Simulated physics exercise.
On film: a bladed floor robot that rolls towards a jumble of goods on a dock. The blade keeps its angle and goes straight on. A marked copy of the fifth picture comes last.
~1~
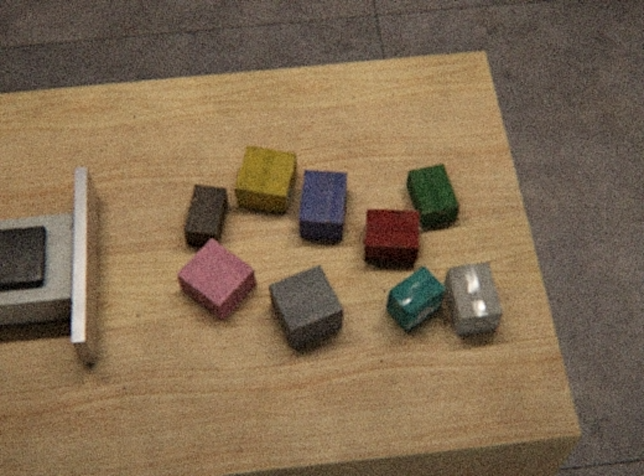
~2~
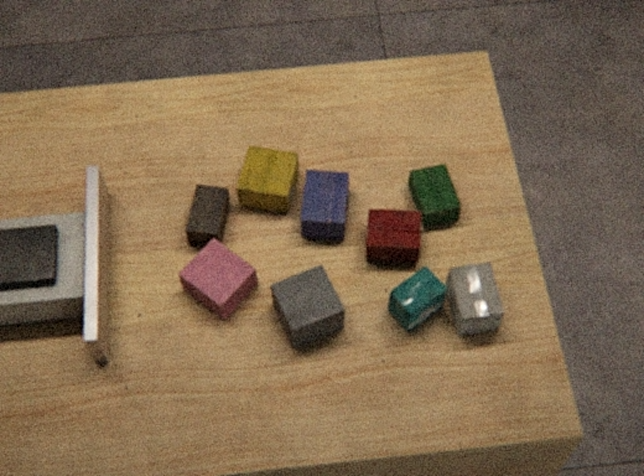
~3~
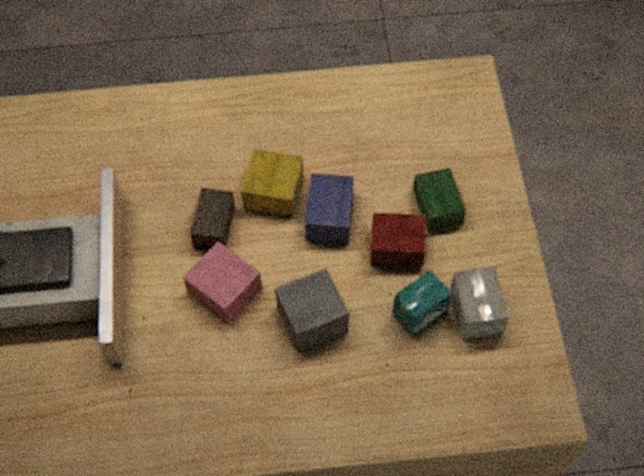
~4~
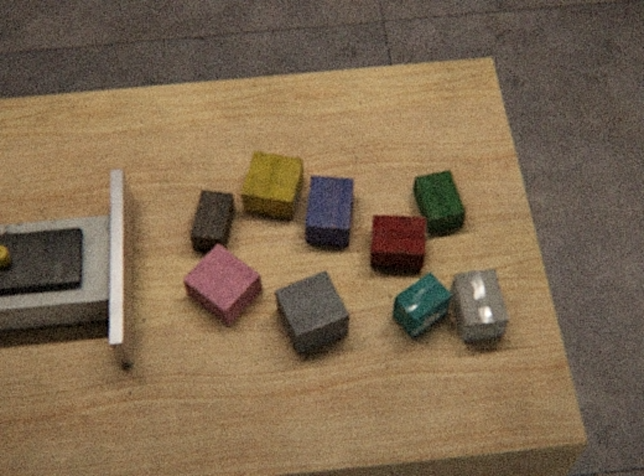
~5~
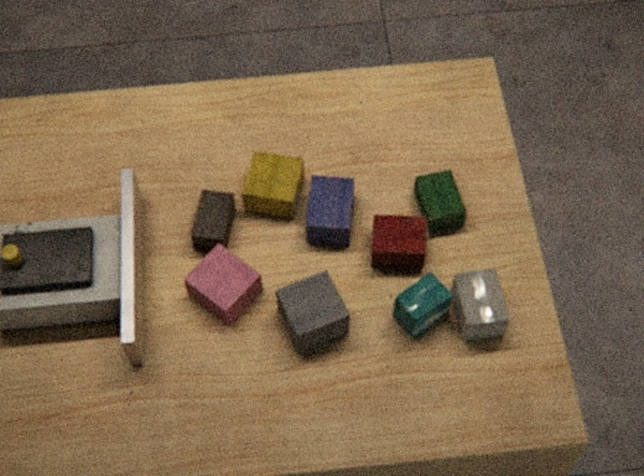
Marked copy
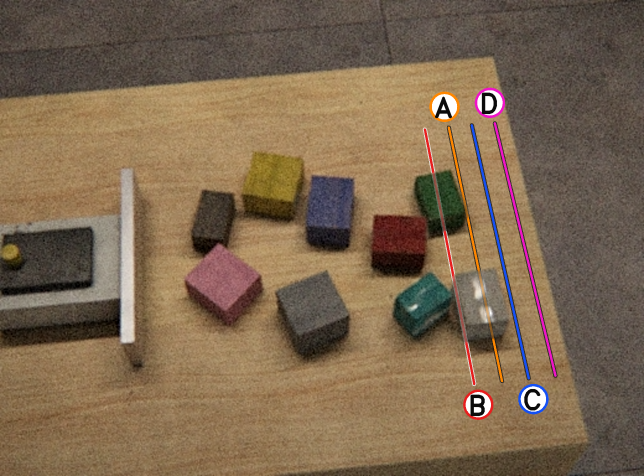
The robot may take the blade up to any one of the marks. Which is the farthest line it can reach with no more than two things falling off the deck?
It can go as far as B.
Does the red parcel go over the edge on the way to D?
Yes.
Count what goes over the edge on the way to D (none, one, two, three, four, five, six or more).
By then, six or more.
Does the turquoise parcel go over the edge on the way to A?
By then, yes.
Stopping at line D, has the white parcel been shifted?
Yes.
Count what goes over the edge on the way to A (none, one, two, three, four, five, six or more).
By then, four.
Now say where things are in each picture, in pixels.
The first frame shows black crate (207, 216); red parcel (391, 236); grey crate (306, 306).
The second frame shows robot (18, 256); yellow box (269, 179).
The third frame shows robot (32, 258); white parcel (479, 303).
The fourth frame shows robot (43, 259); blue crate (330, 210).
The fifth frame shows robot (54, 258); black crate (214, 221); red parcel (398, 242); grey crate (313, 312).
On the marked copy, A at (473, 245); B at (448, 247); C at (498, 242); D at (523, 240).
Following B. Soon after the start, robot (172, 247); grey crate (319, 314); yellow box (302, 176).
Later, robot (287, 236); white parcel (508, 305); green box (466, 197).
In the end, robot (376, 228); white parcel over the edge; green box over the edge; two fallen.
As for the rest, A drops four; C drops five; D drops eight.
